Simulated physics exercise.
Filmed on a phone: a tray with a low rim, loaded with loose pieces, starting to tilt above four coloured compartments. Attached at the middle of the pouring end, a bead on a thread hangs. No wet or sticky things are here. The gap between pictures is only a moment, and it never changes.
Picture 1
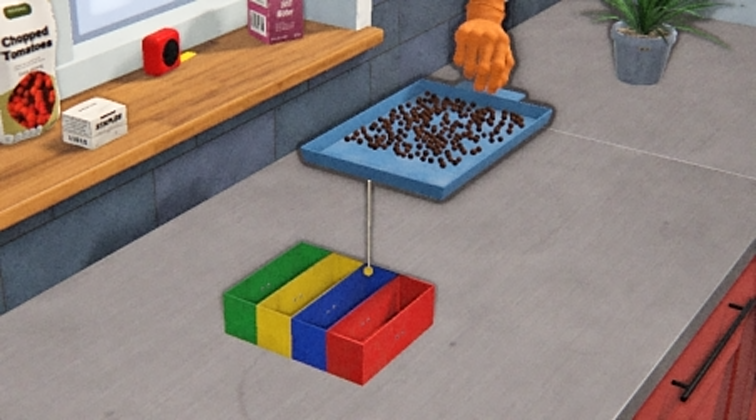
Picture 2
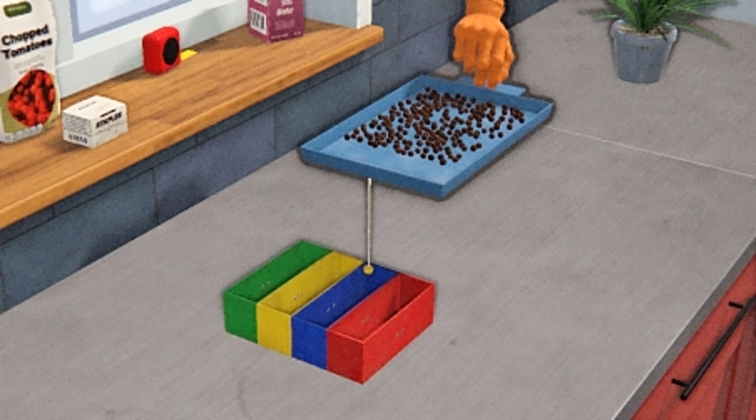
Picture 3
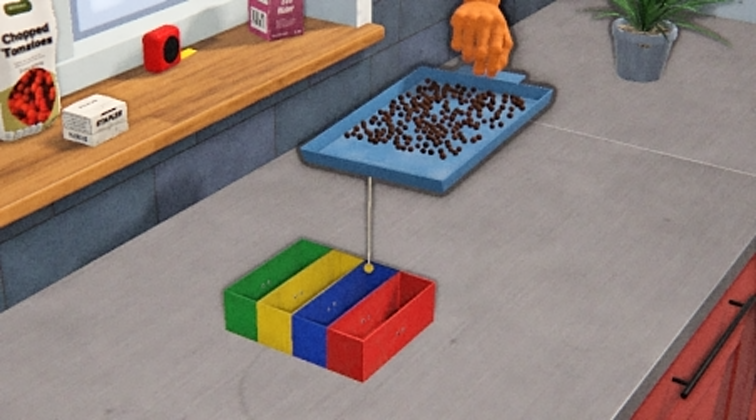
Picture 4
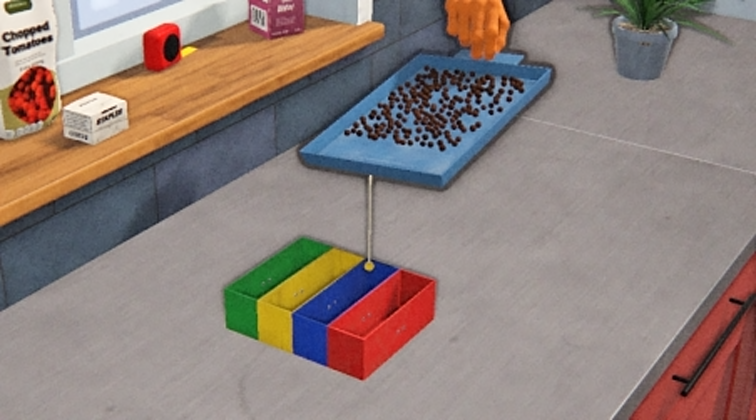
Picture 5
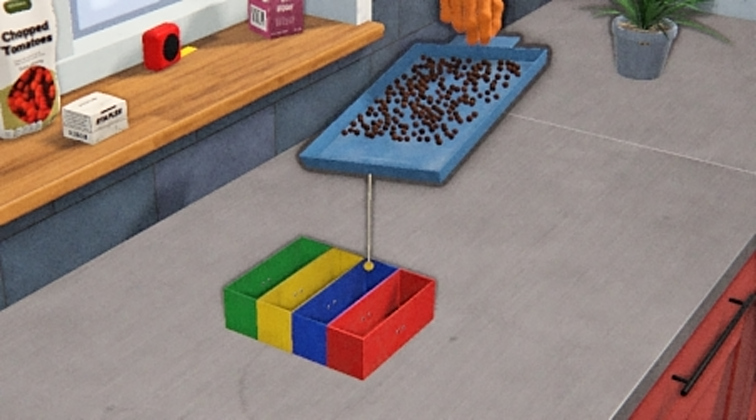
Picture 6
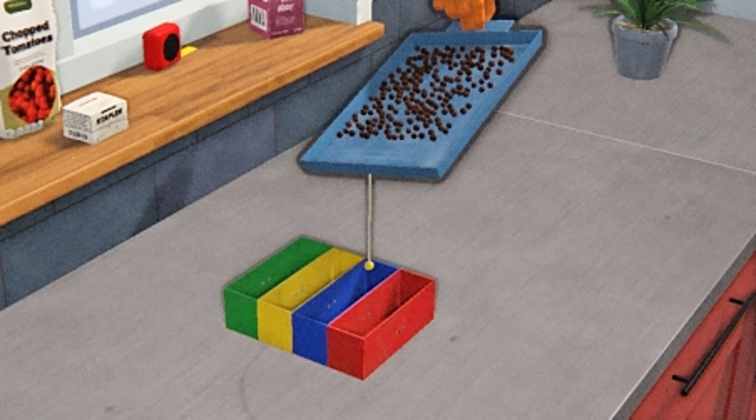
Blue tray of small dark brown berries tilting gradually toward its left corner above four coloured compartments, an orange-gloved hand behind.
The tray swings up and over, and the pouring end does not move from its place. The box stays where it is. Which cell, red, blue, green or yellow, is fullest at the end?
The green cell is fullest at the end.
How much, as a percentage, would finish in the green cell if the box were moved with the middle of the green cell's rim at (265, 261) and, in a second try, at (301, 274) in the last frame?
First position: Some 20 %; second position: Some 60 %.
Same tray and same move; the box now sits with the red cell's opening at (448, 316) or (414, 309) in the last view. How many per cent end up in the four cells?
Roughly 0 % and then 50 %.
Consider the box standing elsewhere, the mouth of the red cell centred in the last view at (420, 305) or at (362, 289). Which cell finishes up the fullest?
First: The green one. Second: The yellow one.
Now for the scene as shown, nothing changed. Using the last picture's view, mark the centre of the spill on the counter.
Approximately (214, 297).
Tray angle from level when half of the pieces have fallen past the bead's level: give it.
Roughly 90°.
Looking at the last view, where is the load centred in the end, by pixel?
The centre settles at about (291, 298).
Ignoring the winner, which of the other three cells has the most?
That would be that yellow cell, just behind the top one.
Soon, tray tipped steeply; most on the tray; a stray few in the green cell; a stray few in the yellow cell; a small part falling or outside the box.
A while on, tray tipped past a quarter turn; a small part on the tray; about half in the green cell; a small part in the yellow cell; a stray few in the blue cell; about a quarter falling or outside the box.
Towards the end, tray tipped past a quarter turn; about two thirds in the green cell; about a quarter in the yellow cell; a stray few in the blue cell; a small part falling or outside the box.
Finally, tray tipped past a quarter turn; about two thirds in the green cell; about a quarter in the yellow cell; a stray few in the blue cell; none in the red cell; a small part outside the box.
